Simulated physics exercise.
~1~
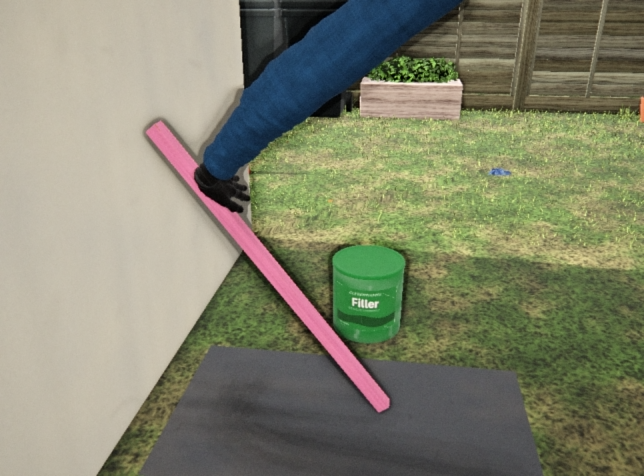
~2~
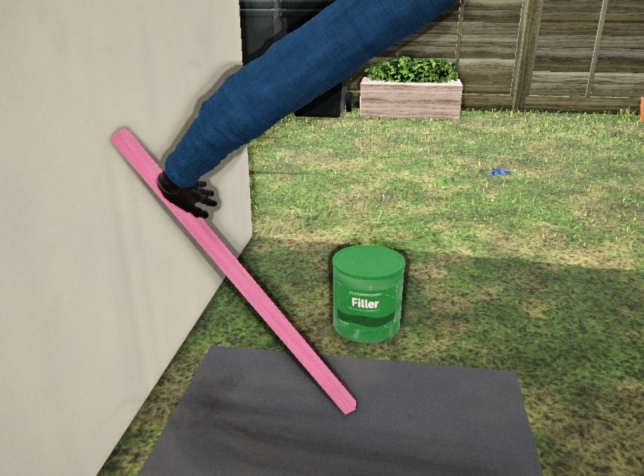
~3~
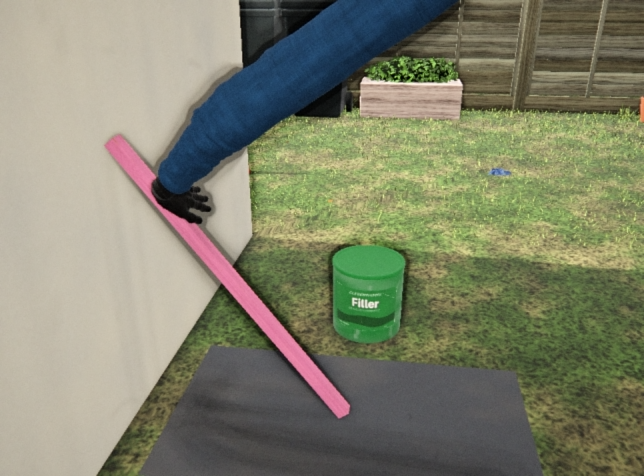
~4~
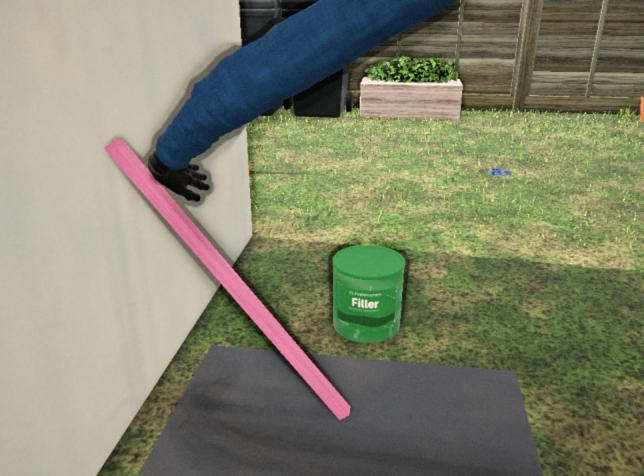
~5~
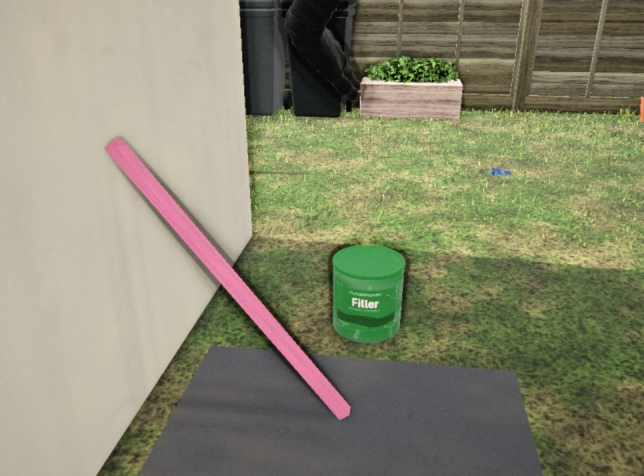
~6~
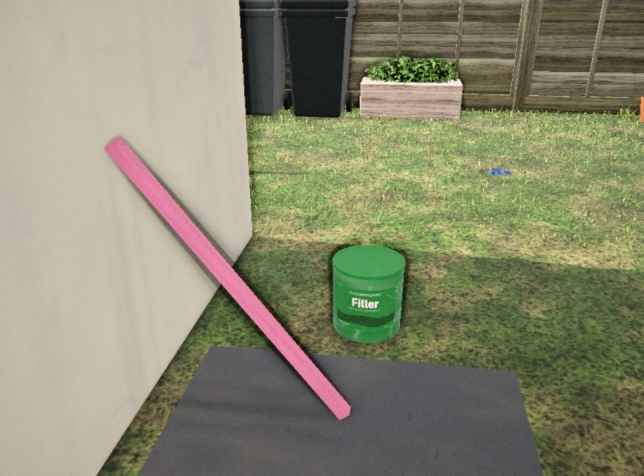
A gloved hand leans a pink pole against the wall, lets go, and it stays up.
